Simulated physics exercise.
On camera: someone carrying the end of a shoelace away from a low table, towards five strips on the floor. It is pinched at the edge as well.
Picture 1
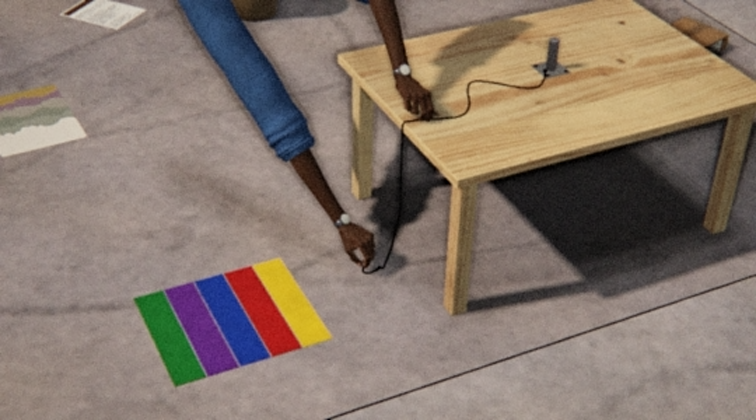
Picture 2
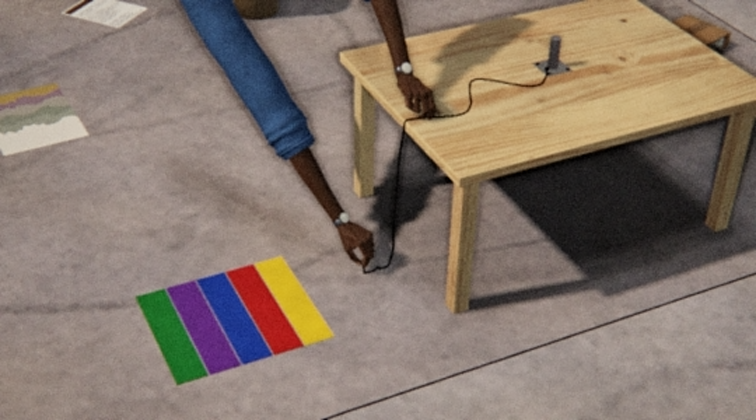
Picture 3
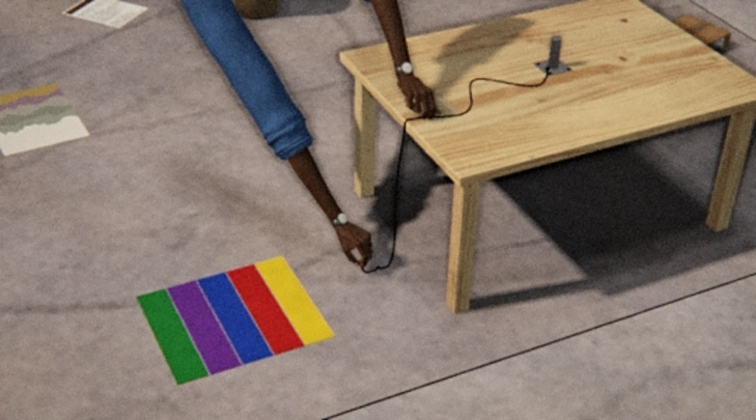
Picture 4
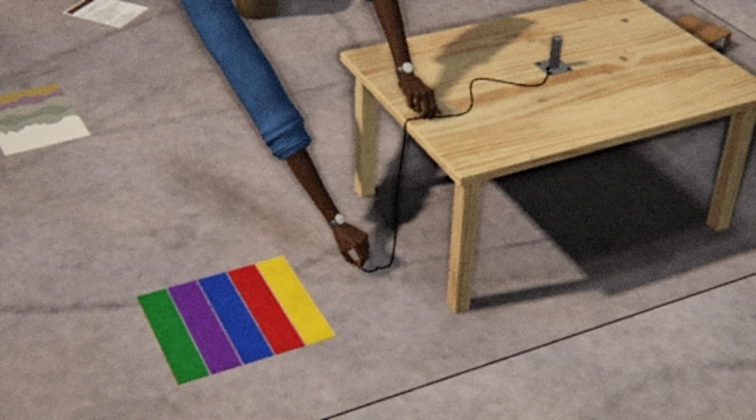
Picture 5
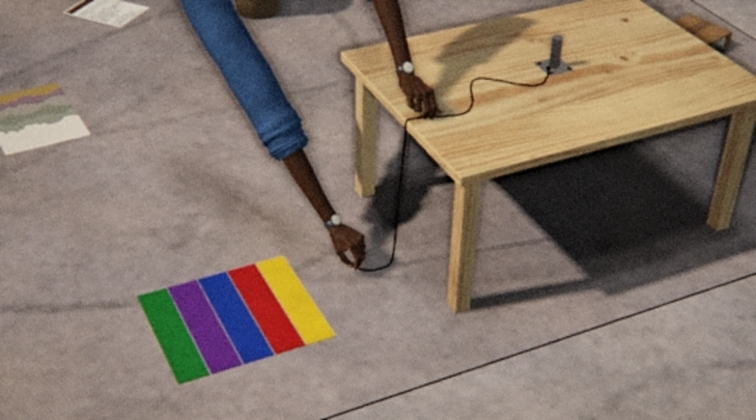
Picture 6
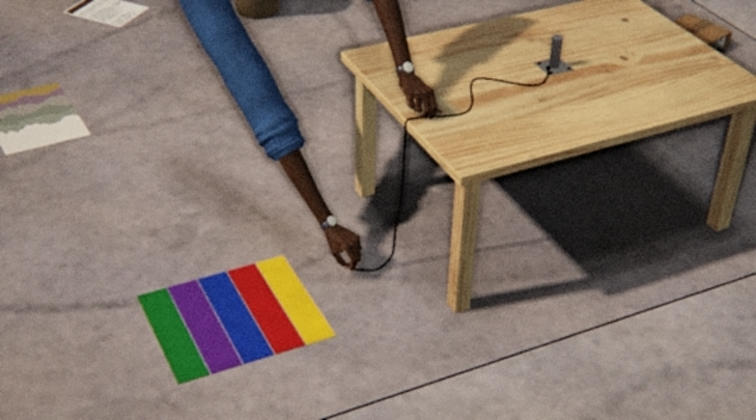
A hand slowly draws a dark cord slightly left, while another pinches it at the table's edge.
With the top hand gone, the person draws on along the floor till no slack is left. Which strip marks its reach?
The end stops over the purple strip.
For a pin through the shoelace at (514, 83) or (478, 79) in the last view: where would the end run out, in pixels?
The places are (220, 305) and (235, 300).
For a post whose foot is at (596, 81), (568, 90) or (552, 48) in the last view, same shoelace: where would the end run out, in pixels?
About (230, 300), (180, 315) and (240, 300).
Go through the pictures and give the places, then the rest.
In the first frame, end (363, 265); yellow (308, 327); red (278, 336); blue (247, 346); purple (215, 355); green (183, 365).
In the second frame, end (362, 264); shoelace through (542, 83) (474, 80) (465, 113) (404, 129) (397, 192) (393, 247).
In the third frame, end (360, 265).
In the fourth frame, end (358, 266); shoelace through (543, 83) (475, 80) (466, 112) (406, 128) (397, 192) (394, 246).
In the fifth frame, end (354, 266).
In the sixth frame, end (349, 267); shoelace through (544, 83) (476, 79) (467, 112) (406, 128) (402, 191) (394, 246).
Soon after, end near (266, 291); over red.
After that, end near (225, 303); over blue.
At the stop, end near (200, 310); over purple. It gets as far as the purple strip.
